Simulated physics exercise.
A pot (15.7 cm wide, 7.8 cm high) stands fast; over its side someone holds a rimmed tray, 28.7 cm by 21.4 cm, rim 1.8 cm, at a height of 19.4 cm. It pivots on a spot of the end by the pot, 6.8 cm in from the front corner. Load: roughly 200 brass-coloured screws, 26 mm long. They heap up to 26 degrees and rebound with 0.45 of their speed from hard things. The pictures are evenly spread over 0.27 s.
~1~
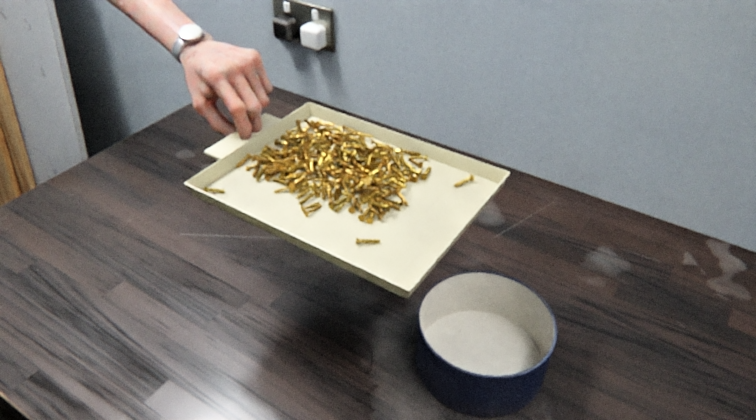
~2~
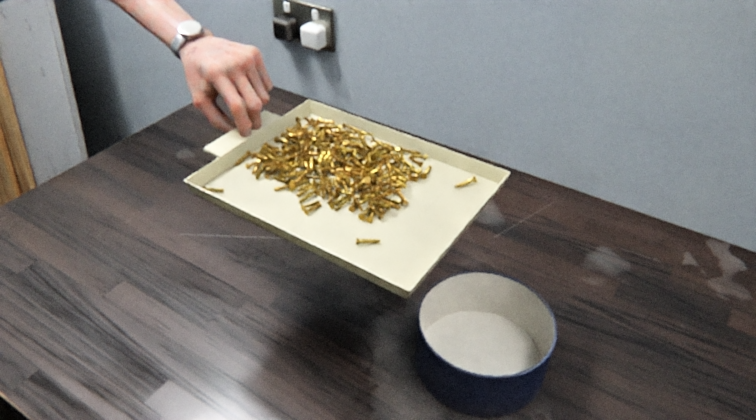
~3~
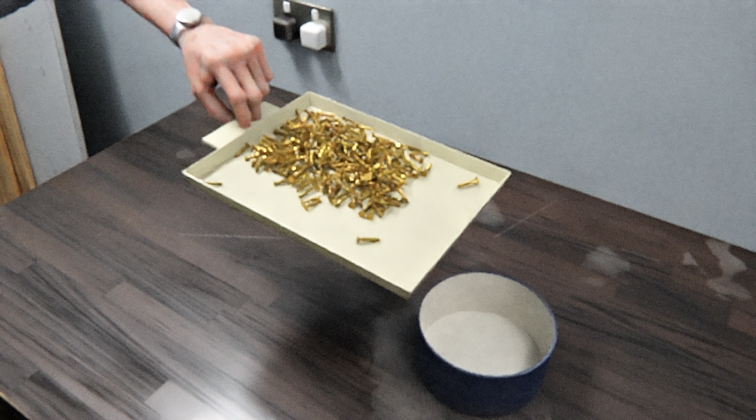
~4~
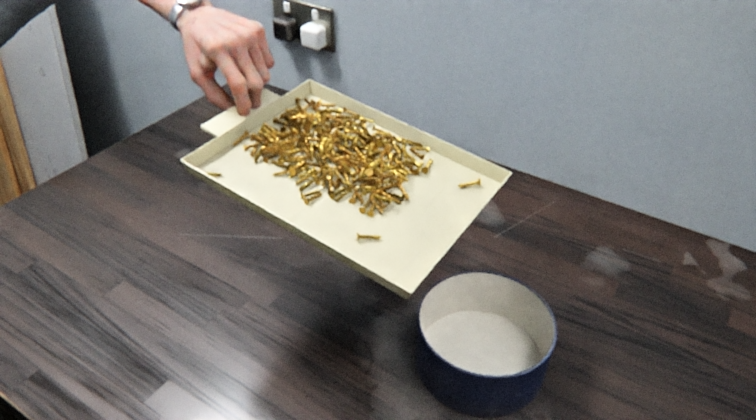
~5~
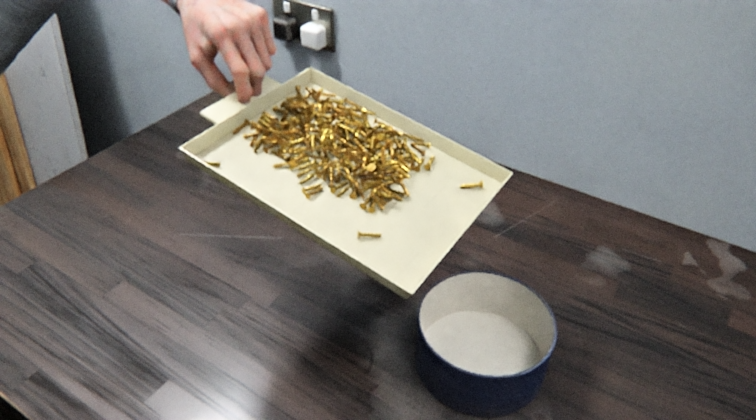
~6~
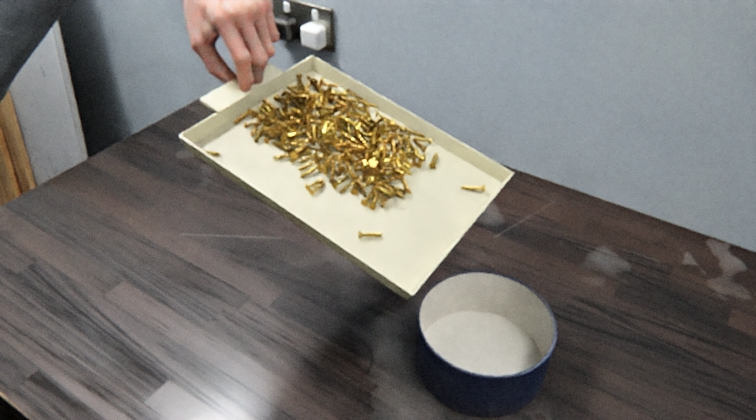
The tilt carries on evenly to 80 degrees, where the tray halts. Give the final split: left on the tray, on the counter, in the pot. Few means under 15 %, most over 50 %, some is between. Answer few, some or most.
Left on the tray: Few; on the counter: Some; in the pot: Most.
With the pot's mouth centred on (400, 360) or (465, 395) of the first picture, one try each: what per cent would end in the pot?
About 20 and 40 per cent.
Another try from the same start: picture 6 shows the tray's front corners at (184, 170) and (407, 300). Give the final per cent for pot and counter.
Pot 0, counter 100.
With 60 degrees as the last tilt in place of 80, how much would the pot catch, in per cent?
Then about 45 per cent.
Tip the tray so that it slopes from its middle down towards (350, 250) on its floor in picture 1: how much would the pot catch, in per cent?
About 0 per cent.
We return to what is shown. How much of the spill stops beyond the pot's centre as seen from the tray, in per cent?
Roughly 80 per cent.
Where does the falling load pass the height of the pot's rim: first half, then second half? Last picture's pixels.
At about (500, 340), then at (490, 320).
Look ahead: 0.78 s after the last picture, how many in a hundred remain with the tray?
Some 40 per cent of the load.
Then, 0.47 s after the last picture, tilt 46 degrees; the tray holds 100 %, the pot 0 %.
Then, 0.78 s after the last picture, tilt 66 degrees; the tray holds 40 %, the pot 25 %.
Then, 1.19 s after the last picture, tilt 80 degrees; the tray holds 20 %, the pot 55 %.
In the end, tray 5 %, counter 25 %, pot 70 %.
